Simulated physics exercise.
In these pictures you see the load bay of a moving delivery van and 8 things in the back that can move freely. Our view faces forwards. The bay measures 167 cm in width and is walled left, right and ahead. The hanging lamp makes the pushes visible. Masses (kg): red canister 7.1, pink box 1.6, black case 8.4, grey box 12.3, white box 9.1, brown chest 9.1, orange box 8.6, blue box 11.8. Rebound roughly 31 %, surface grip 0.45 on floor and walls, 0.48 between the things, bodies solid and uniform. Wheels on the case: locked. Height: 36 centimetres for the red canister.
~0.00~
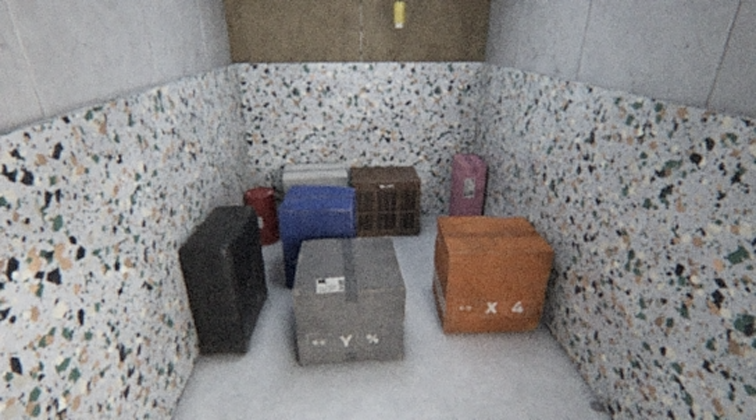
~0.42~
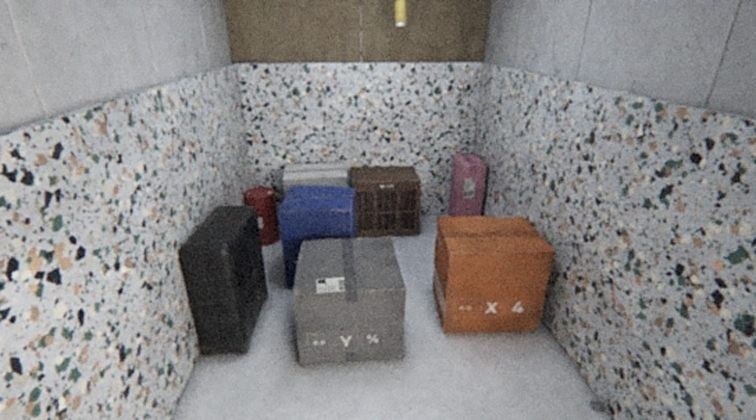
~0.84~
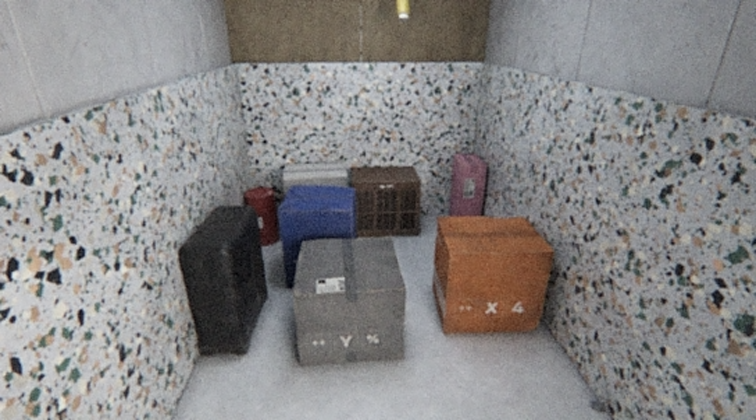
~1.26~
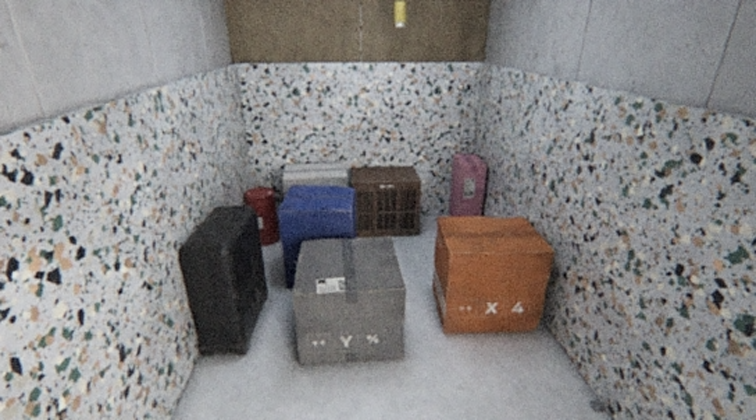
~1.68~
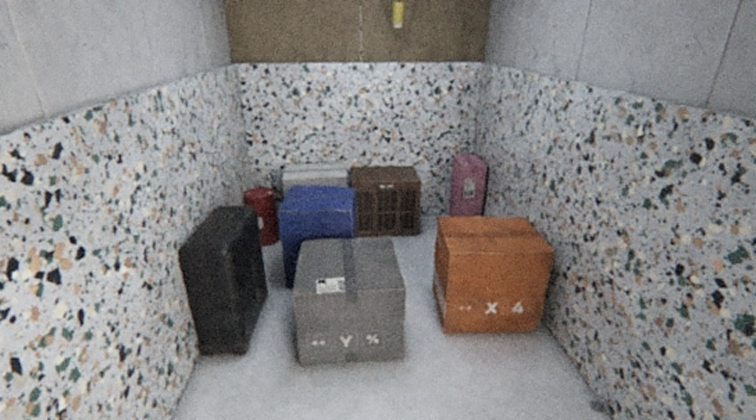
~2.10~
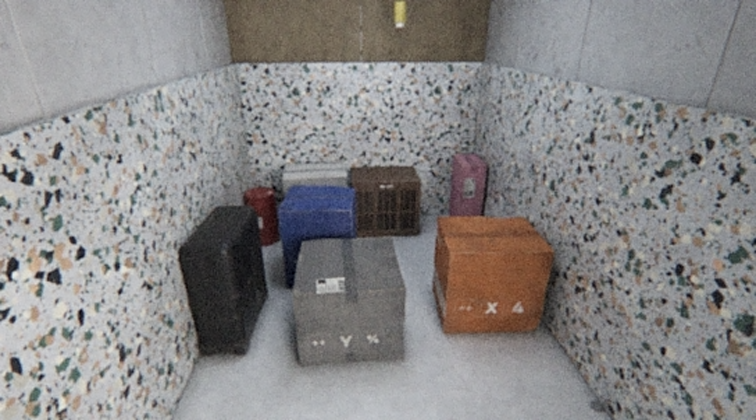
To begin with, a grey box and an orange box sit at the front of a speckled-walled bay, with a black case at left and blue, white, brown, red and pink items behind. The yellow hanging lamp dips slightly lower, then returns upward, while the load shows no visible shift.
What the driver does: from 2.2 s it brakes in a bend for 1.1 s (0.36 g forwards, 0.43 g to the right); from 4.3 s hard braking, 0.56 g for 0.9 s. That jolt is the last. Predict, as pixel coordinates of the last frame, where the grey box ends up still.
Roughly (396, 255).
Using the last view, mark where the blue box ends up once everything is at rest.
At about (370, 216).
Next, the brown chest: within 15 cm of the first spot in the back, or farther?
In the end the brown chest remains stationary.
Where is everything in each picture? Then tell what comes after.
Steady run; grey box (349, 296); red canister (263, 217), in the first frame.
Force 0.31 g backwards; black case (230, 276), in the second frame.
Force 0.31 g backwards; brown chest (384, 201); orange box (486, 273), in the third frame.
Steady run; blue box (322, 236); red canister (262, 217), in the fourth frame.
Steady run; pink box (466, 194); black case (230, 276), in the fifth frame.
Steady run; grey box (349, 296), in the sixth frame.
After 2.80 s, force 0.36 g forwards, 0.43 g right; grey box slid 8 cm near (361, 289); black case slid 8 cm; red canister slid 8 cm.
After 3.00 s, force 0.36 g forwards, 0.43 g right; grey box slid 18 cm near (377, 281); black case slid 19 cm; blue box slid 18 cm.
After 3.30 s, steady run; grey box slid 35 cm near (399, 268); black case slid 38 cm; blue box slid 38 cm.
After 4.90 s, force 0.56 g forwards; grey box slid 41 cm near (397, 260); black case slid 44 cm; blue box slid 40 cm.
At rest (5.7 s), not toppled but over 15 cm from the start, red canister, black case, grey box, orange box and blue box; the other 3 in place, give or take 15 cm. Seen from the same camera at the end, grey box near (396, 255).
